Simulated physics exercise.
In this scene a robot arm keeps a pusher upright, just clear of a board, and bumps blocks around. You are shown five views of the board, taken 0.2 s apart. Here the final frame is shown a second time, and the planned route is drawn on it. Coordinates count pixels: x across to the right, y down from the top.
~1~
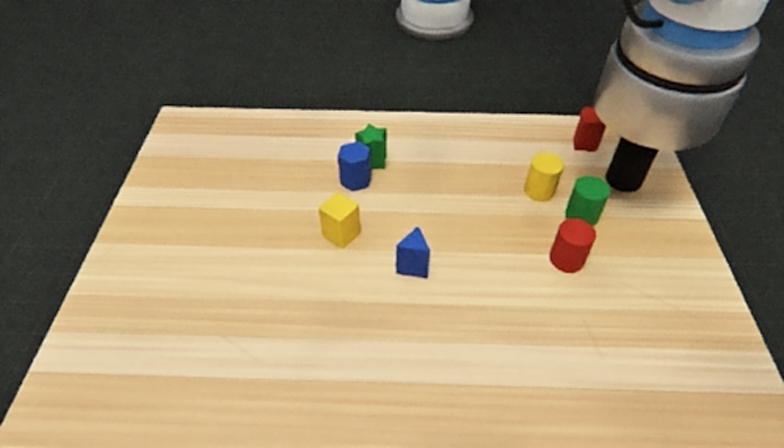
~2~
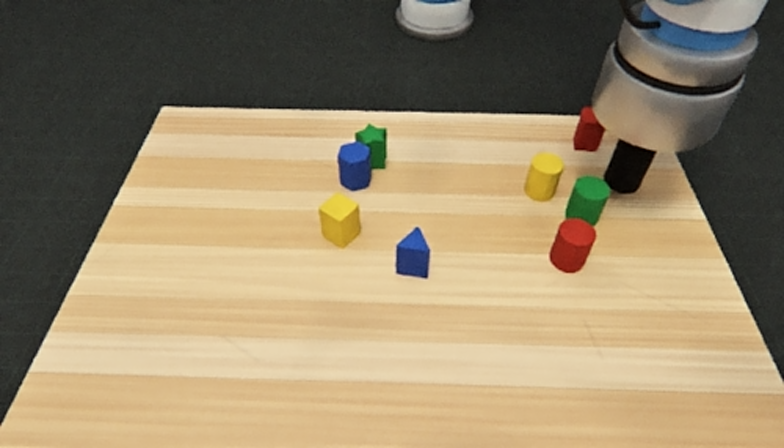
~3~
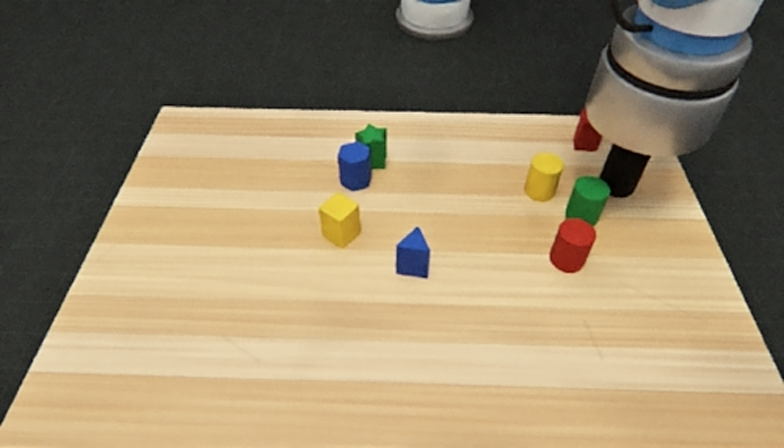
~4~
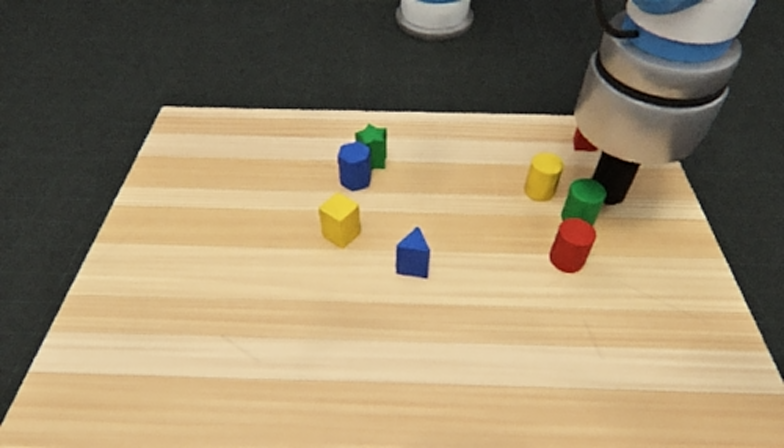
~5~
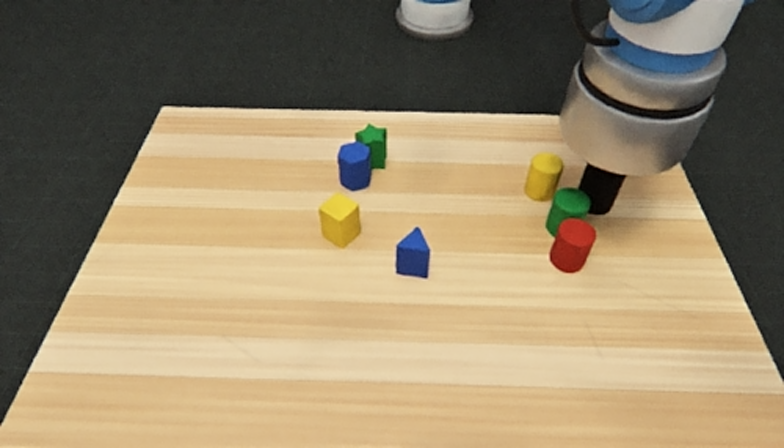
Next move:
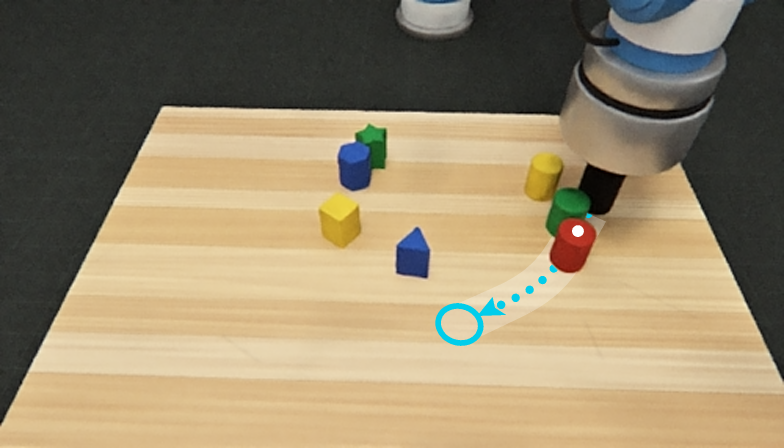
A robot arm with a black tip moved slightly left over a wooden board of colored blocks, then nudged the green cylinder a little left and toward the viewer, between the yellow and red cylinders.
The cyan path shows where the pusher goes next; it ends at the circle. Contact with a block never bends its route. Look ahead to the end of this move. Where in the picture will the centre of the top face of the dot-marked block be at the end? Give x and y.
That would be at about pixel (548, 304).
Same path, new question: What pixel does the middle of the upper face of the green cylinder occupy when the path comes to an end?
It sits at (531, 219).
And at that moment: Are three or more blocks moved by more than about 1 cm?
No, I don't think so.
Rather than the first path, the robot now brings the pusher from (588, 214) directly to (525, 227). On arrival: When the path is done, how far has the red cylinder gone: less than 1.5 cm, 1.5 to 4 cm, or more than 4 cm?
Travel: Within 1.5 cm.
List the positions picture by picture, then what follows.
The first picture shows lower end of the pusher (623, 180), tops of blocks, yellow cylinder (548, 162), green cylinder (593, 187), red cylinder (578, 231).
The second picture shows pusher (621, 182), blocks as before.
The third picture shows pusher (616, 186), blocks as before.
The fourth picture shows pusher (607, 193), green cylinder (589, 190).
The fifth picture shows pusher (593, 202), yellow cylinder (548, 162), green cylinder (573, 199), red cylinder (578, 231).
The drawn path runs from (588, 214) via (563, 256) and (521, 295), ending at (459, 324); the dot is on the red cylinder.
On the path given first. One third of the way, pusher (567, 245); green cylinder (534, 218); red cylinder (567, 257).
Two thirds of the way, pusher (523, 285); green cylinder (531, 219); red cylinder (549, 302).
At the end, pusher (461, 313); yellow cylinder not moved; green cylinder (531, 219); red cylinder (548, 304).
